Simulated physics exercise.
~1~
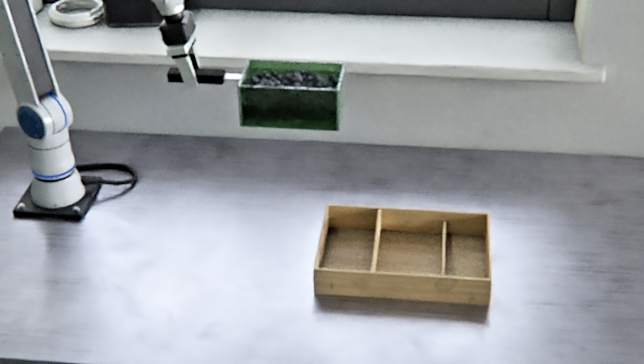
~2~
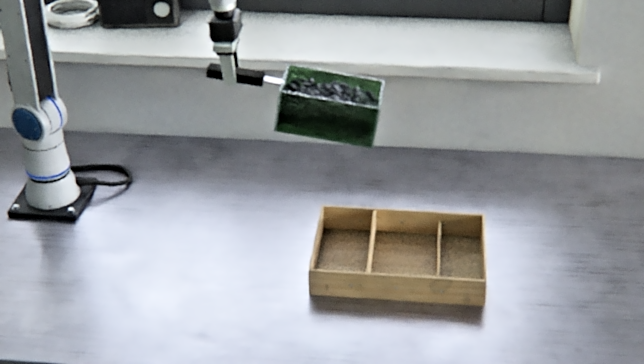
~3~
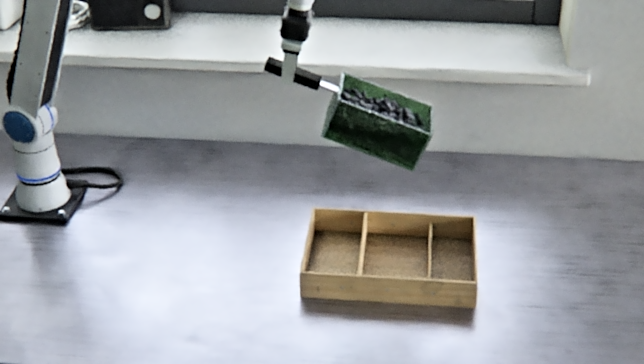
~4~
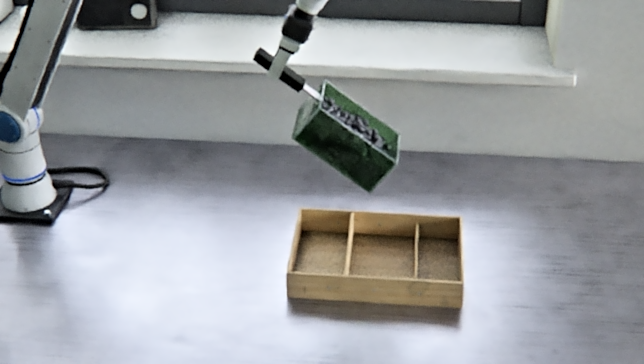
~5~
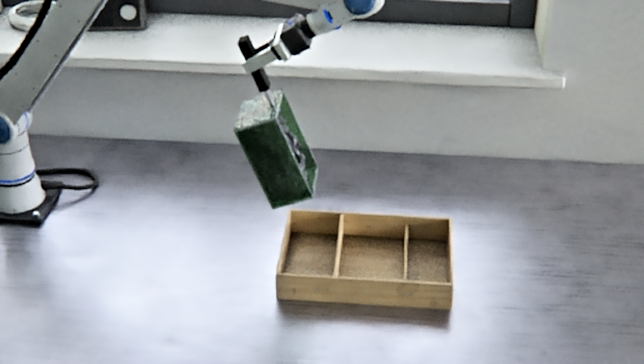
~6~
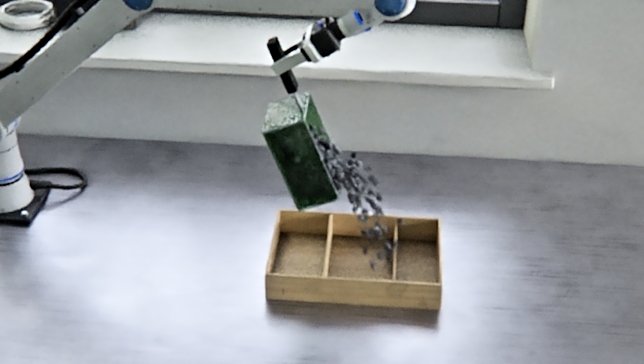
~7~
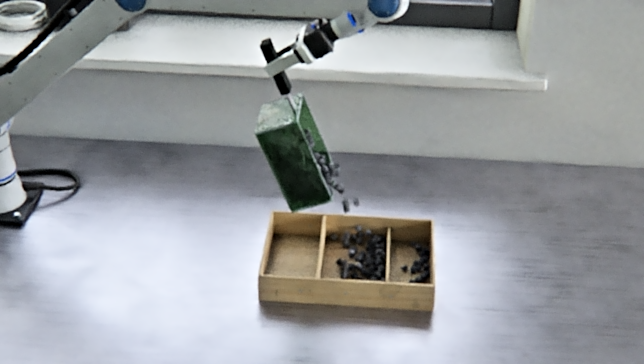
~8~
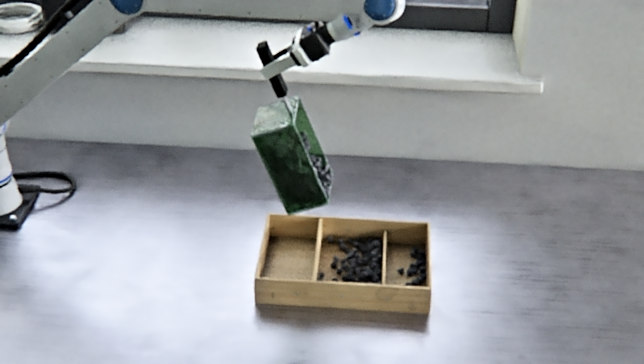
A robot arm tilts a green box, spilling dark pebbles into a wooden crate's middle and right compartments.
